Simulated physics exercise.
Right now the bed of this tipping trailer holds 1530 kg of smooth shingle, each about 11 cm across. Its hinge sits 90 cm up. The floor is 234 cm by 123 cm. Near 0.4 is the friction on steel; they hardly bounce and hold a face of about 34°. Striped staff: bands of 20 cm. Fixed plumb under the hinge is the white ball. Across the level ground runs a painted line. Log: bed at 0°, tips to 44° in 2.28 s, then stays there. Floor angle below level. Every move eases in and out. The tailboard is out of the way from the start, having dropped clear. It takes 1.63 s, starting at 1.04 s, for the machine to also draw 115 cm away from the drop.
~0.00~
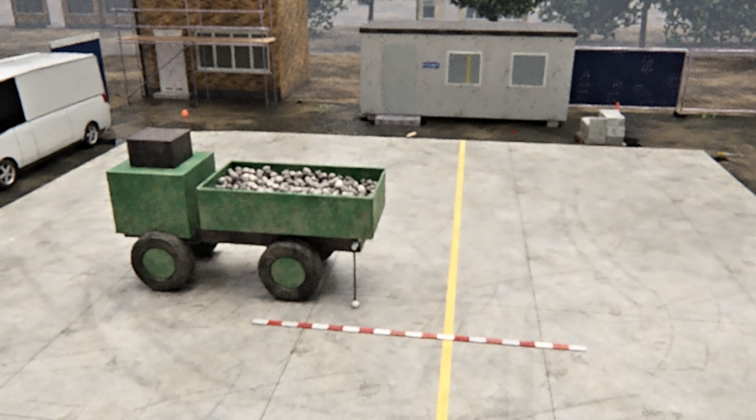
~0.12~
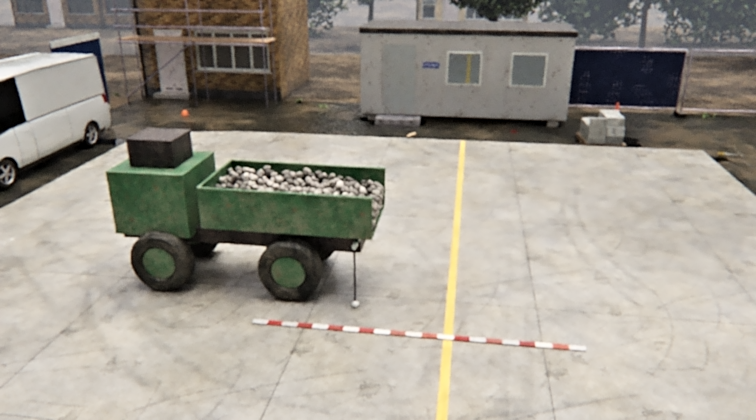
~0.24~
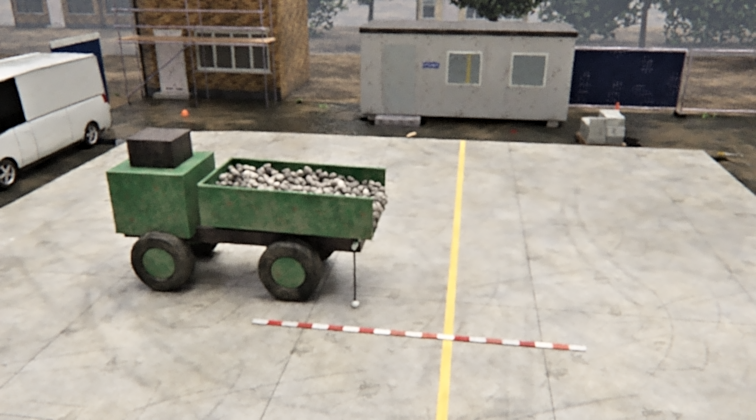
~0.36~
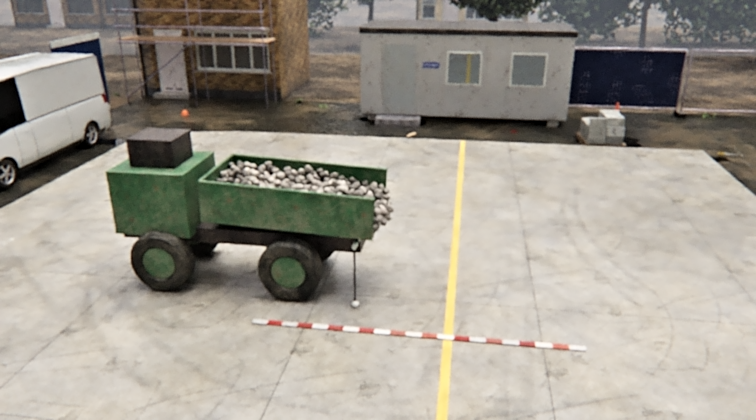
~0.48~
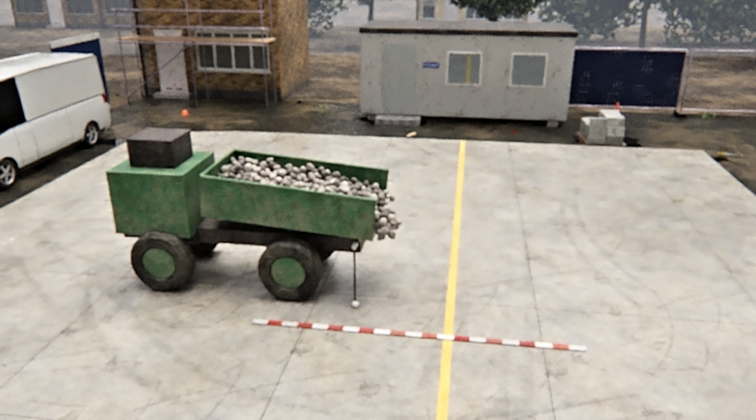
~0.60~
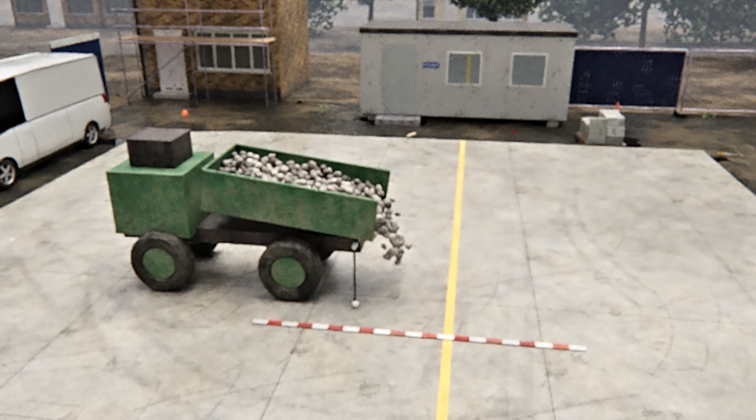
A green tipping trailer with a dark box on its front and large dark wheels stands left of centre on a pale concrete yard, seen from a raised, still viewpoint. A white van, scaffolded brick building and grey cabin lie behind, with a yellow line and red-and-white staff on the ground. The bed, heaped with grey-white stones, slowly tilts down to the right, and stones slide out over its open end.
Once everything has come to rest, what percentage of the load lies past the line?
About 5 per cent.
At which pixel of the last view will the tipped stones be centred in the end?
Middle at around (391, 279), I'd say.
After 1.7 s the floor is at 37°; 55 % in the bed, 44 % short of the line; the foremost stones are at (456, 297).
After 2.4 s the floor is at 44°; 2 % in the bed, 93 % short of the line, 5 % past the line; the foremost stones are at (491, 280).
After 3.1 s the floor is at 44°; 0 % in the bed, 93 % short of the line, 7 % past the line; the foremost stones are at (502, 279).
After 6.2 s the floor is at 44°; 0 % in the bed, 93 % short of the line, 7 % past the line; the foremost stones are at (502, 279).
